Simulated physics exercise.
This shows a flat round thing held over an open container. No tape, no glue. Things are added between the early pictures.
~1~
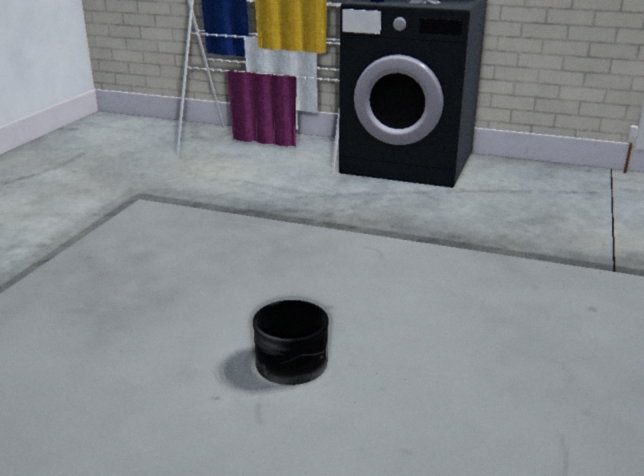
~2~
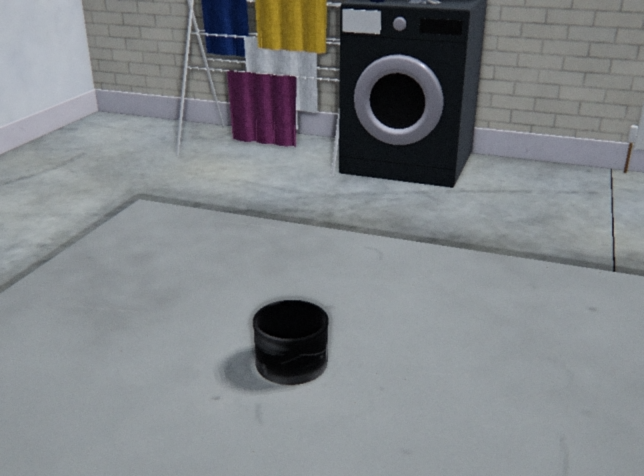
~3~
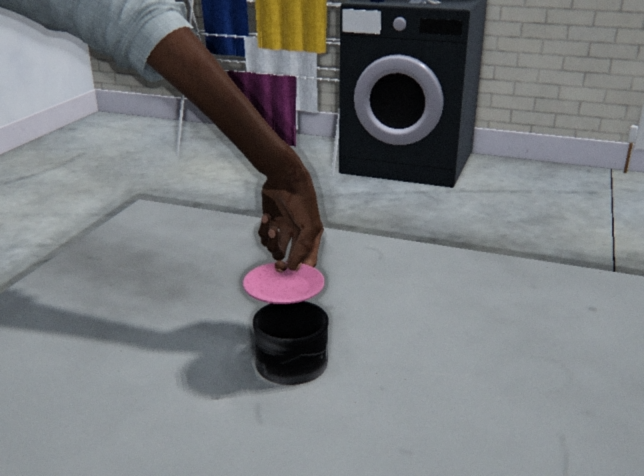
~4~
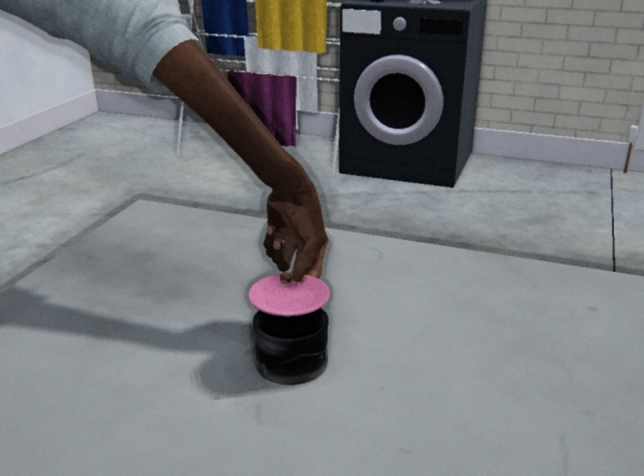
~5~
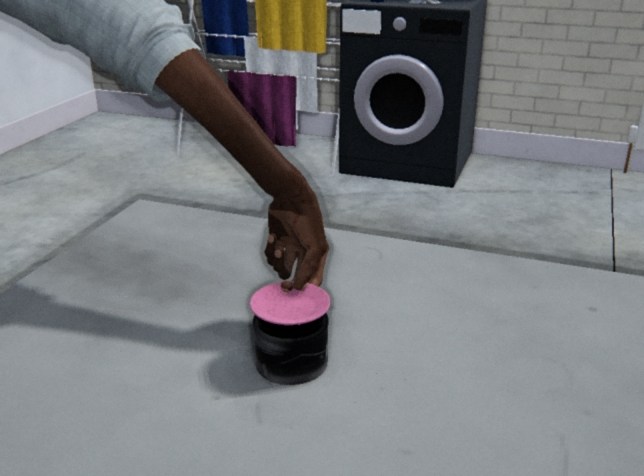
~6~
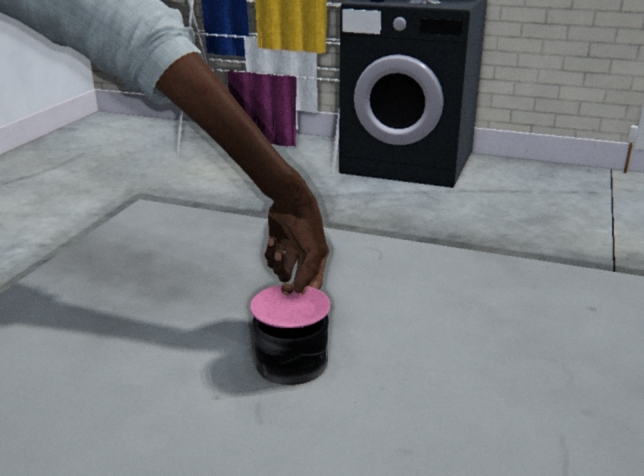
A small black open container stands on a pale grey surface, seen from above at an angle, in a room with a brick wall. Behind it are a dark front-loading washing machine and, to its left, a rack hung with blue, yellow, white and purple cloths. A hand reaches in from the upper left holding a flat pink disc and lowers it onto the container's rim, while the camera stays still.
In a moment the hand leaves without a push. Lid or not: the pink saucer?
As it turns out, the pink saucer covers the opening.
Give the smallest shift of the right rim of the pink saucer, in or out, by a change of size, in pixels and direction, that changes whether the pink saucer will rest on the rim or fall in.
About 4 pixels left.
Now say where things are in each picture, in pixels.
Beaker (291, 341), in the first picture.
Beaker (291, 341), in the second picture.
Still on the way; pink saucer (284, 285); beaker (291, 341), in the third picture.
Still on the way; pink saucer (289, 297); beaker (291, 341), in the fourth picture.
Still on the way; pink saucer (290, 305); beaker (291, 341), in the fifth picture.
In place, still held; pink saucer (290, 308); beaker (291, 341), in the sixth picture.
Then, 0.10 s later than the last frame, pink saucer moving near (291, 315).
When it is over, the pink saucer works as a lid, near (291, 315).
